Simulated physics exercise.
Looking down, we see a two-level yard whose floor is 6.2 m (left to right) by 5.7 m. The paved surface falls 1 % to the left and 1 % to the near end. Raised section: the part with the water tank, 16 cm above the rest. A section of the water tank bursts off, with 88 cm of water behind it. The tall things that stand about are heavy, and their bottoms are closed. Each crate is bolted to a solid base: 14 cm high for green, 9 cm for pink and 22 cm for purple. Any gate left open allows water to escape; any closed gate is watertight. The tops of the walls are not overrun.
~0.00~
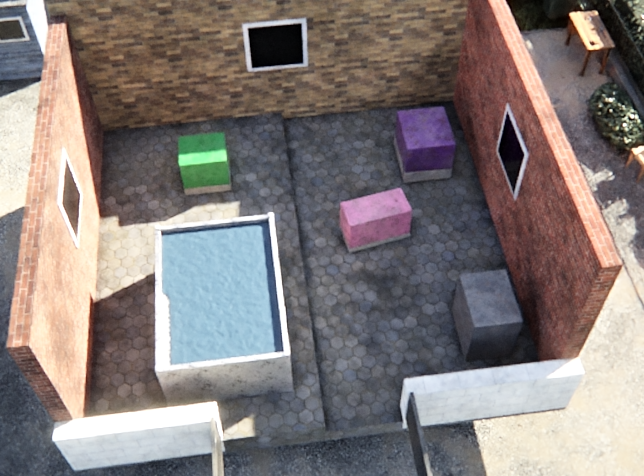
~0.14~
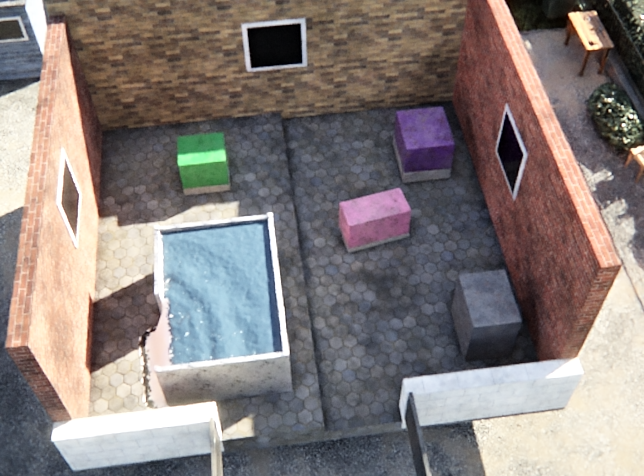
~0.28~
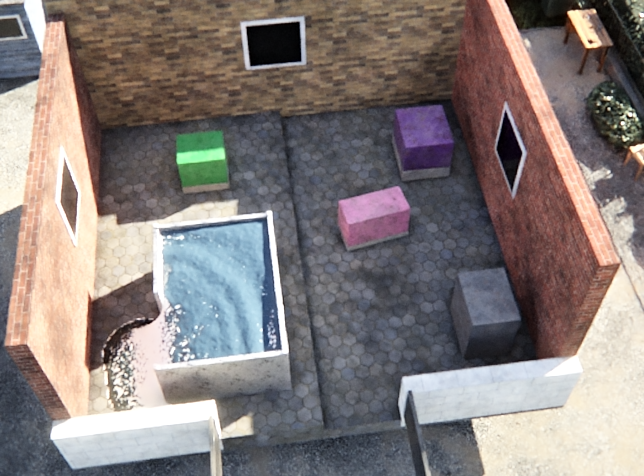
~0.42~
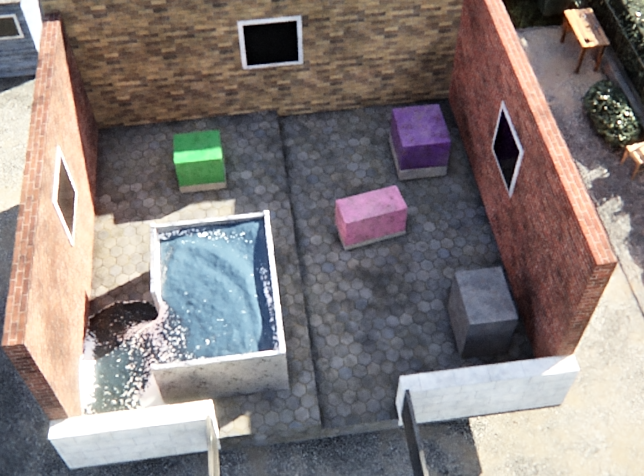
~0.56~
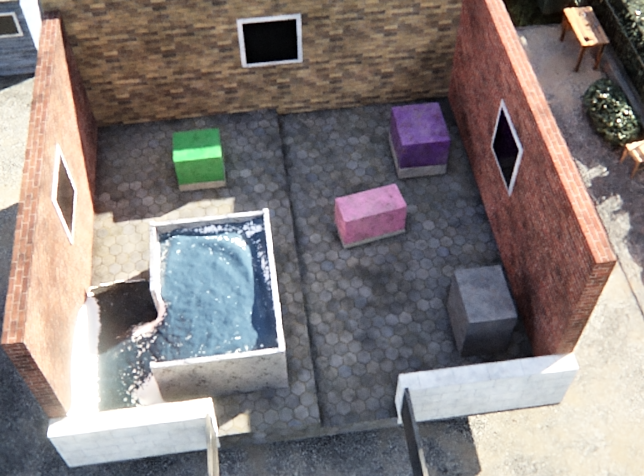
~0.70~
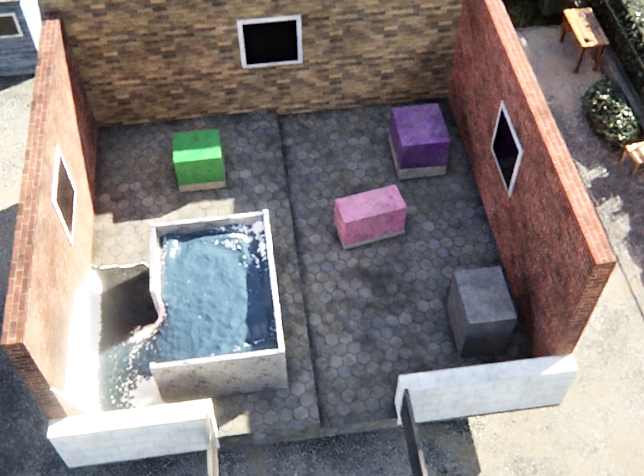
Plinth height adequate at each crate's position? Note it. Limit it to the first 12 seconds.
The green crate is hit; the pink crate is hit; the purple crate is clear.
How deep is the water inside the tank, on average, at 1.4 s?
Mean depth: About 53 cm.
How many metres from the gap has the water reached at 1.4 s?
Distance: Approx. 4.0 m.
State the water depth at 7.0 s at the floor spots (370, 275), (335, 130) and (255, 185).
Listed order: 3 / 4 / 4 cm.
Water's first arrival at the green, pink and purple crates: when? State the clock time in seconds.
Arrival times - green 1.5 s / pink 3.2 s / purple 3.8 s.
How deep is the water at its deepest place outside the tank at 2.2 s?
About 52 cm at most.
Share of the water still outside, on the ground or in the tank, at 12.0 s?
About 76 per cent.
After 1.4 s water covers 20 % of the floor and is deepest (79 cm) near (83, 437); green plinth not reached, pink plinth not reached, purple plinth not reached.
After 2.2 s water covers 35 % of the floor and is deepest (52 cm) near (83, 437); green plinth reached, pink plinth not reached, purple plinth not reached.
After 3.5 s water covers 60 % of the floor and is deepest (36 cm) near (140, 150); green plinth reached, pink plinth reached, purple plinth not reached.
After 7.0 s water covers 95 % of the floor and is deepest (20 cm) near (83, 437); green plinth reached, pink plinth reached, purple plinth reached.
After 12.0 s water covers 95 % of the floor and is deepest (14 cm) near (434, 396); highest at the green plinth 24 cm, highest at the pink plinth 13 cm, highest at the purple plinth 16 cm.
